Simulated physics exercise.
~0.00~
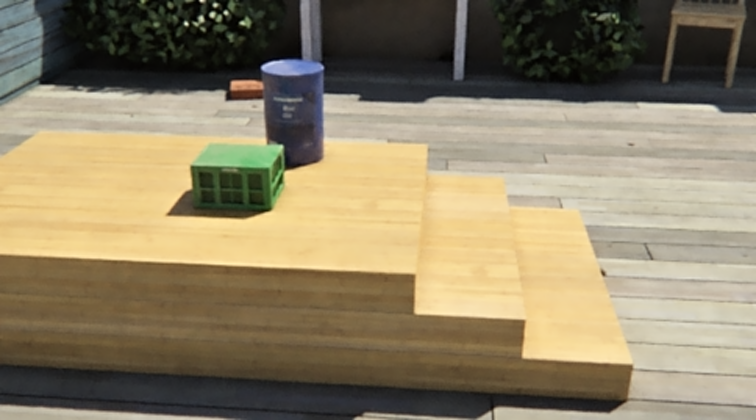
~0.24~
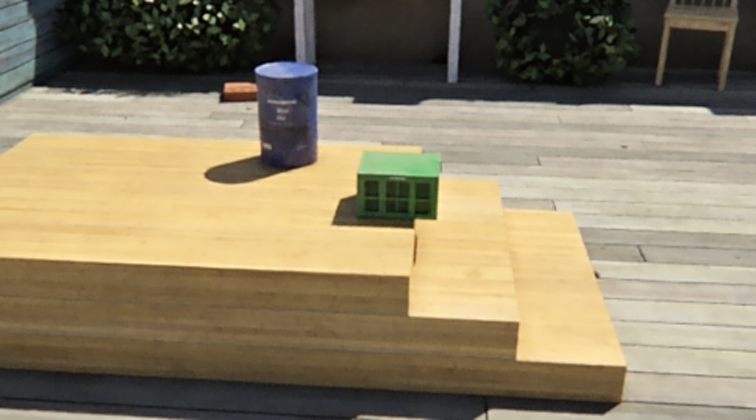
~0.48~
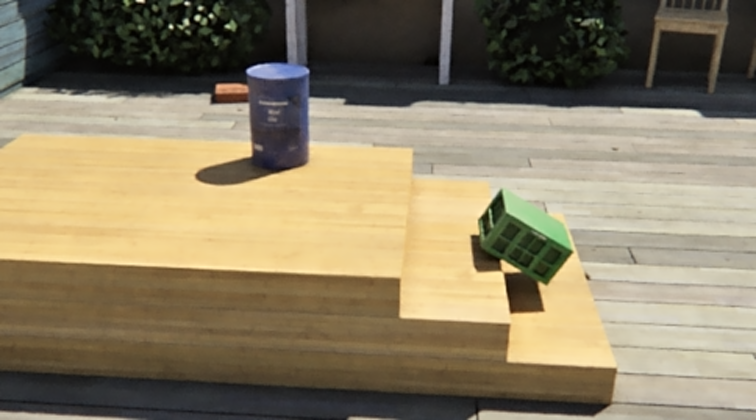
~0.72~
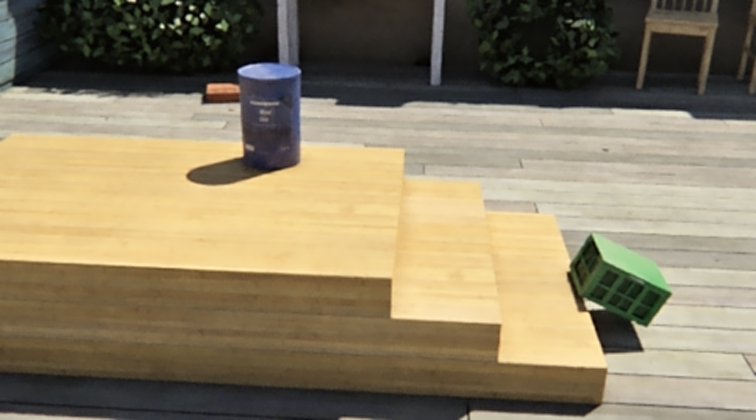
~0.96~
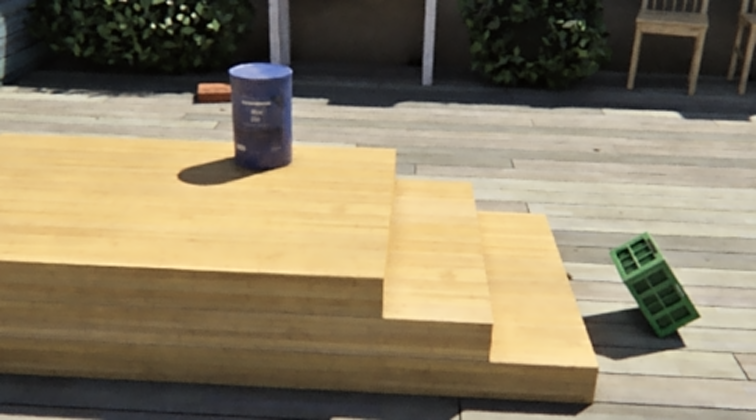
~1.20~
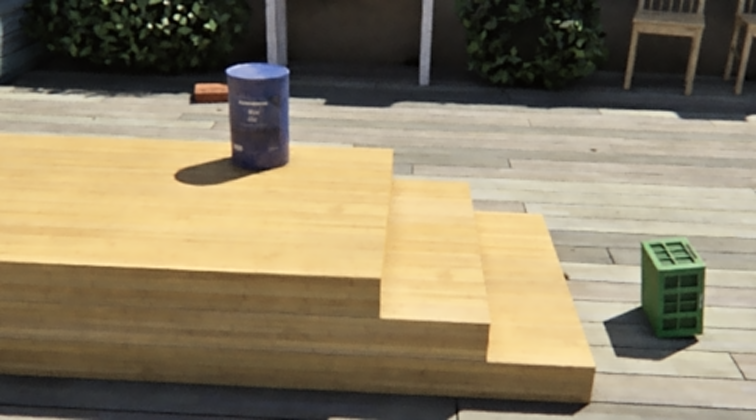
In this clip, a green crate slides right across a low wooden platform past a blue barrel-like pail, tips over the edge and tumbles down the steps, coming to rest on its end on the decking below while the pail stays in place.
